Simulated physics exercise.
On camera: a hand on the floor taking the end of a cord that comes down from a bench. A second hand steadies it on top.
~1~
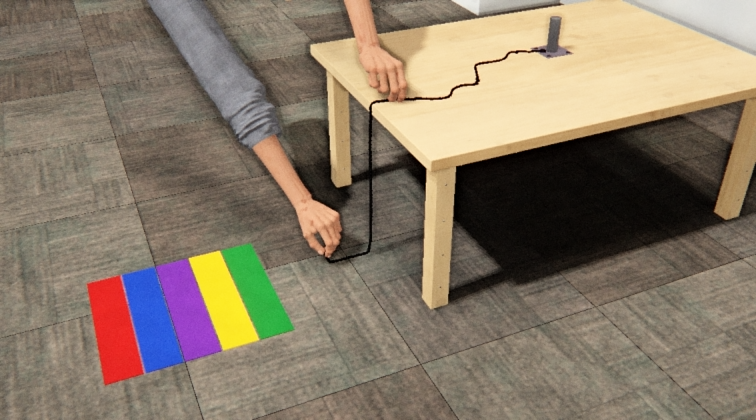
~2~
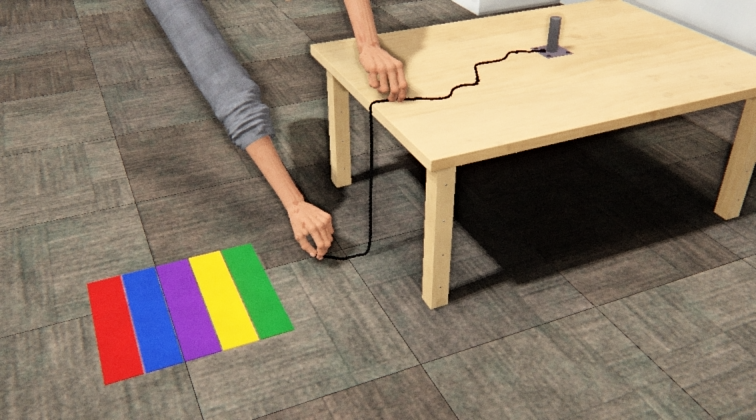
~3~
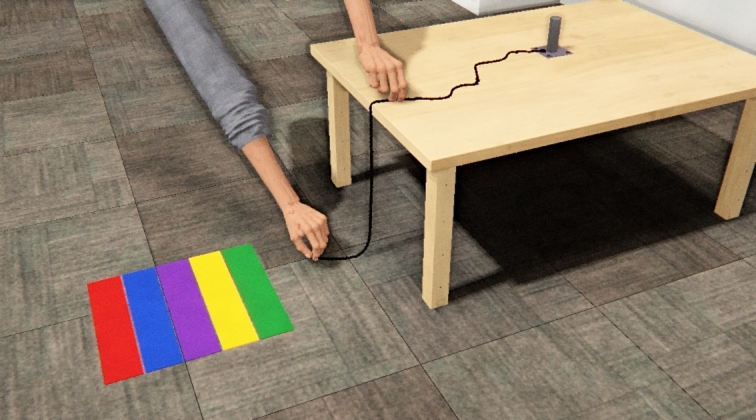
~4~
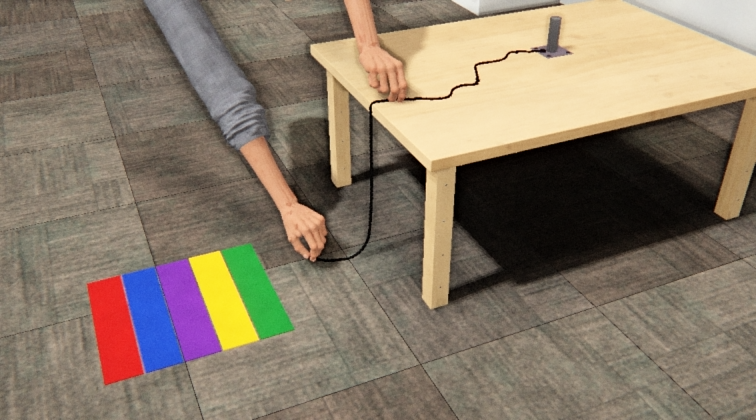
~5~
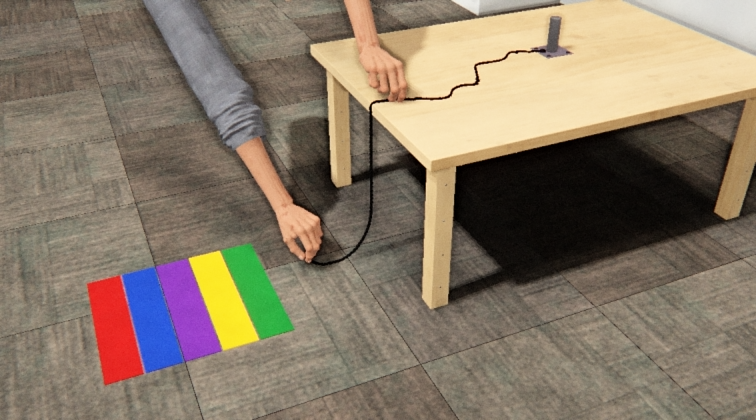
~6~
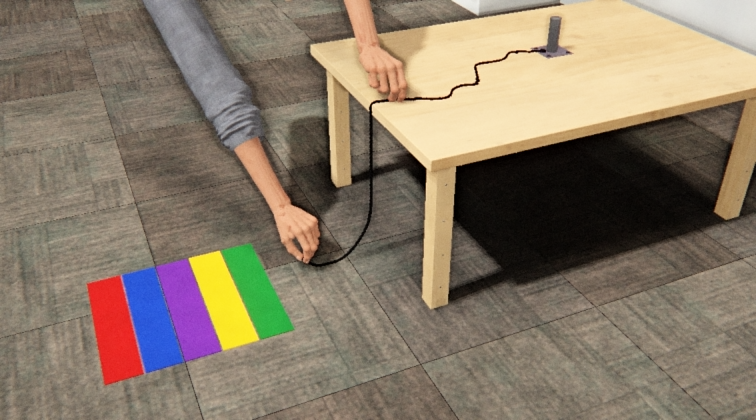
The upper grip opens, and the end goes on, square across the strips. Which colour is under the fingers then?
The end stops over the blue strip.
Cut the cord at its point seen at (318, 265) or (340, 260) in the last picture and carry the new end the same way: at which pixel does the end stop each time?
In that order: (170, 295) and (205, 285).
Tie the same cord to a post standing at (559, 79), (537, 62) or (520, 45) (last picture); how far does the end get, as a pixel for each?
Near (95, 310), (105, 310) and (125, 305).
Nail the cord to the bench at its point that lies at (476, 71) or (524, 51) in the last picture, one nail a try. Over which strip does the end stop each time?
It would be purple; blue.
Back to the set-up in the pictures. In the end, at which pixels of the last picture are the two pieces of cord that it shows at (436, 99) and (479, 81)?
They go to (380, 99) and to (439, 82).
A little later, end near (222, 280); over yellow.
Next, end near (176, 291); over purple.
When it is tight, end near (148, 299); over blue. It gets as far as the blue strip.
